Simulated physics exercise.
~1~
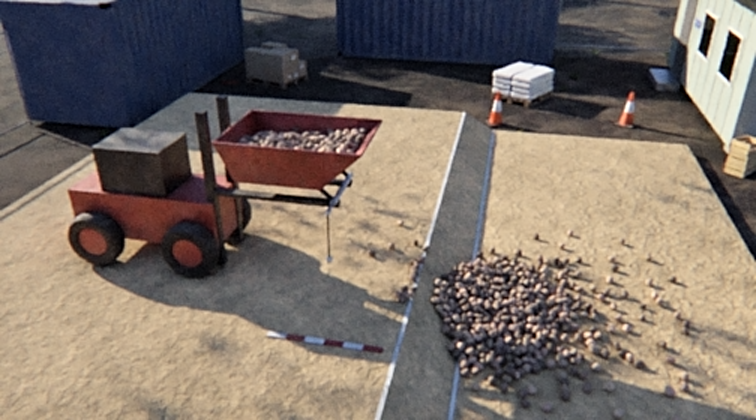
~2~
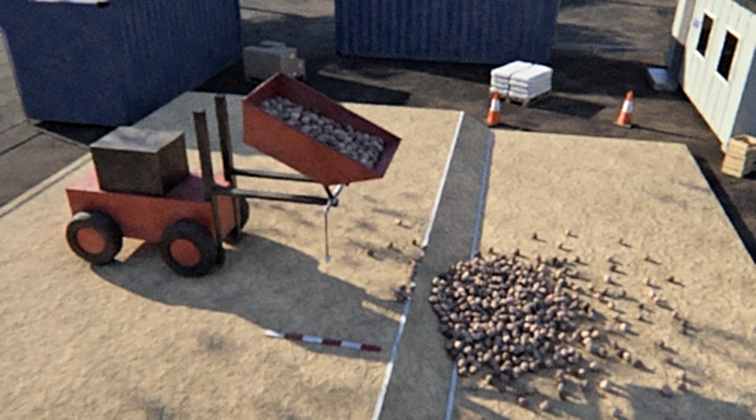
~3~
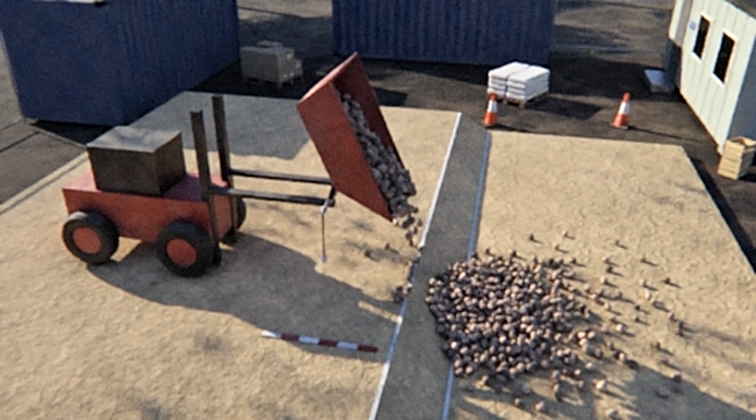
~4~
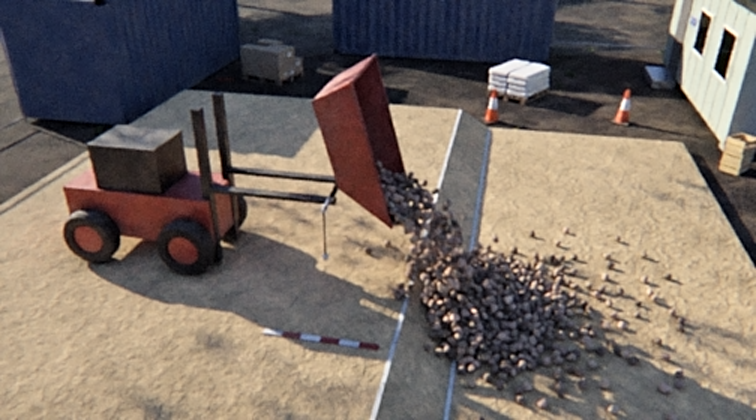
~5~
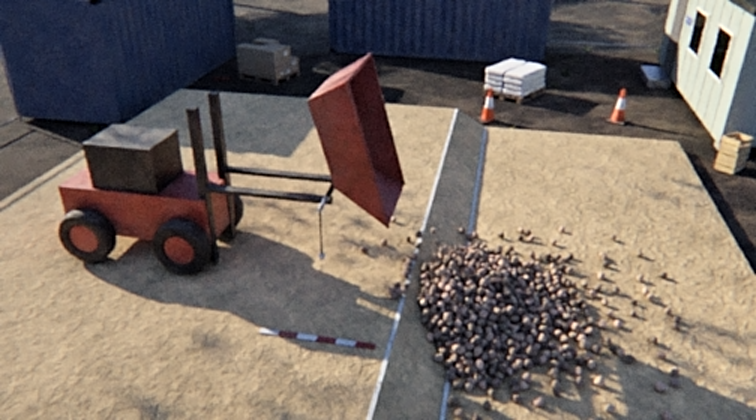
At first, a small red loader holds a level red skip full of brownish stones above sandy ground, while a loose pile of similar stones lies to the right, beyond a shallow bank edged with white lines. The skip tips steadily to the right, its load still inside. As it grows steep, the stones slide toward the lower lip and begin to drop out. They then pour in a thick stream over the bank and run into the existing pile. Finally, the skip hangs steeply tilted and empty, above a larger heap at the bank and its foot.
